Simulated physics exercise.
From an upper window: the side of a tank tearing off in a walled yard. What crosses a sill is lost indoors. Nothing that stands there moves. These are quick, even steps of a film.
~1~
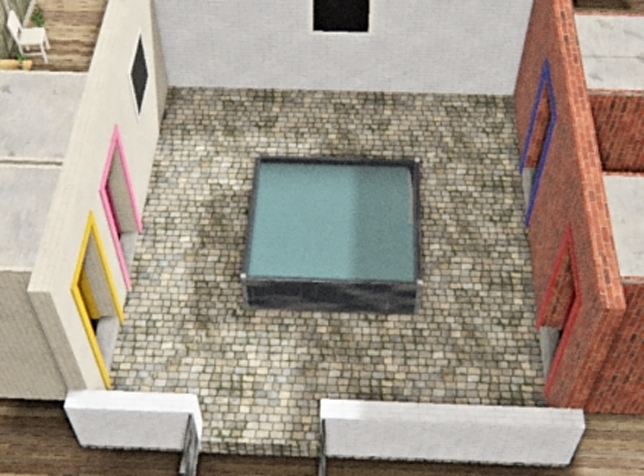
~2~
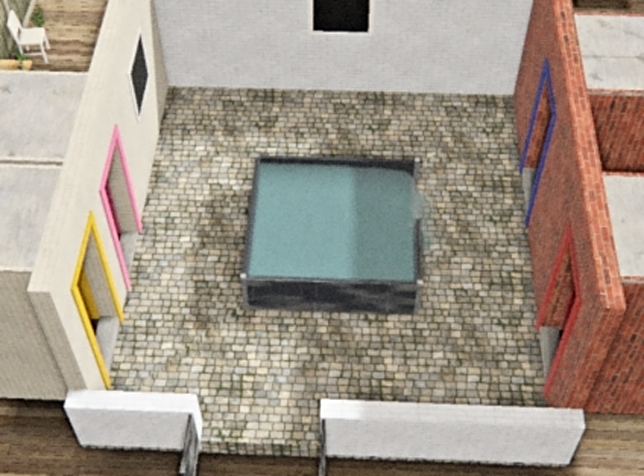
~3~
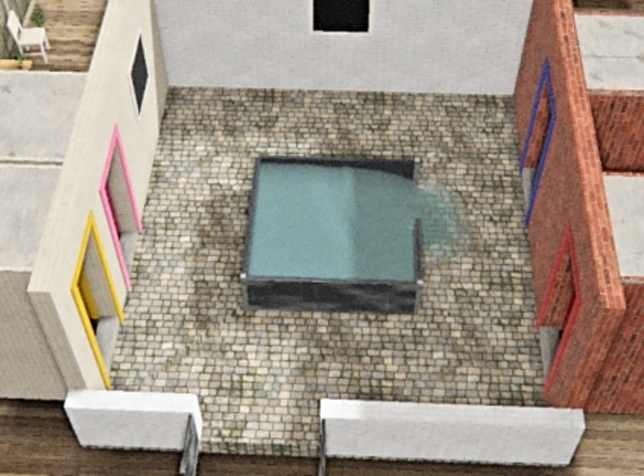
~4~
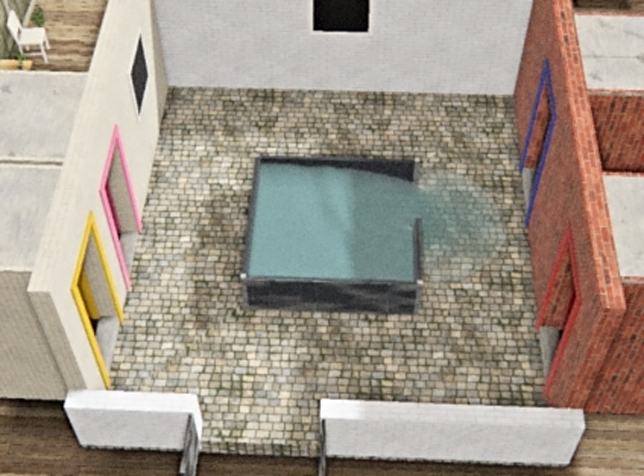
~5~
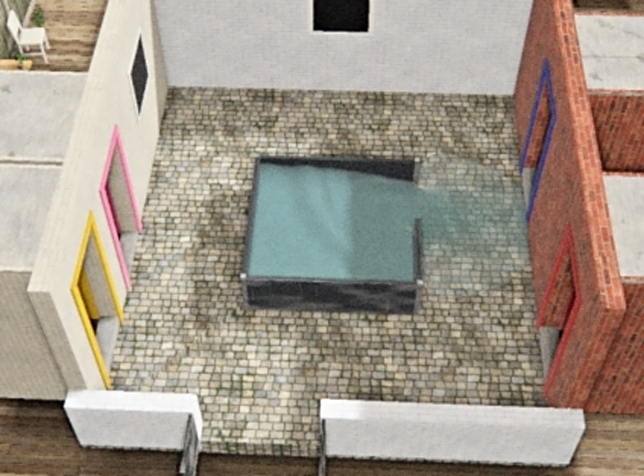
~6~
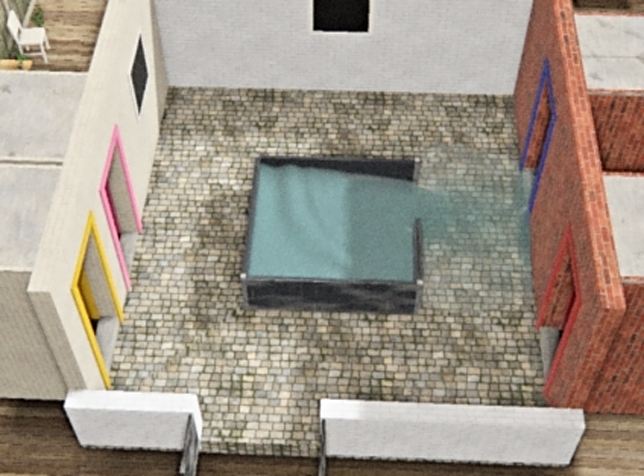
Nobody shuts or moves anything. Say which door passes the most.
The blue door.
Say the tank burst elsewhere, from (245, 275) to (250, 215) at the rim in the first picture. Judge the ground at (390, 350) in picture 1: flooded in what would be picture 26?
Verdict: Awash.
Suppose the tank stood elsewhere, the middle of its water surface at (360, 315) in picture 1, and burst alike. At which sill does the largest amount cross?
Most goes in at the door marked red.
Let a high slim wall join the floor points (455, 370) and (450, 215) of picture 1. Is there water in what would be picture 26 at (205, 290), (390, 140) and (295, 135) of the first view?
In turn: Dry, under water, wet.
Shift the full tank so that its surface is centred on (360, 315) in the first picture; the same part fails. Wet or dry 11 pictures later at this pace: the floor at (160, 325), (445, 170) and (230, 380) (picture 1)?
In turn: Not flooded, under water, clear.
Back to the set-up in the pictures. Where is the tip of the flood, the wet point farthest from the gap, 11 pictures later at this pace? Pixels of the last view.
Around (546, 435).
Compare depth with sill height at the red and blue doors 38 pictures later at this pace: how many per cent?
In turn 40 and 100 per cent.
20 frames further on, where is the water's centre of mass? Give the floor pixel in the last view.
Near (392, 238).
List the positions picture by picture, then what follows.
Still water in the open tank at (334, 220), in the first frame.
Water pours out at (413, 214) and has run to (425, 252), in the second frame.
The front is at (459, 253), out from the gap at (413, 214), in the third frame.
The front is at (500, 237), out from the gap at (413, 215), in the fourth frame.
Water pours out at (413, 215) and has run to (520, 194), in the fifth frame.
The front is at (518, 167), out from the gap at (413, 214), in the sixth frame.
A moment on, water covers 20 % of the floor; pink door not reached, red door wet at the sill, nothing in, yellow door not reached, blue door some in.
Next, water covers 30 % of the floor; pink door not reached, red door wet at the sill, nothing in, yellow door not reached, blue door a lot in.
Then, water covers 50 % of the floor; pink door not reached, red door wet at the sill, nothing in, yellow door not reached, blue door a lot in.
Later, water covers 90 % of the floor; pink door wet at the sill, nothing in, red door wet at the sill, nothing in, yellow door wet at the sill, nothing in, blue door a lot in.
In the end, water covers 100 % of the floor; pink door some in, red door wet at the sill, nothing in, yellow door wet at the sill, nothing in, blue door a lot in; the blue door has let in the most.
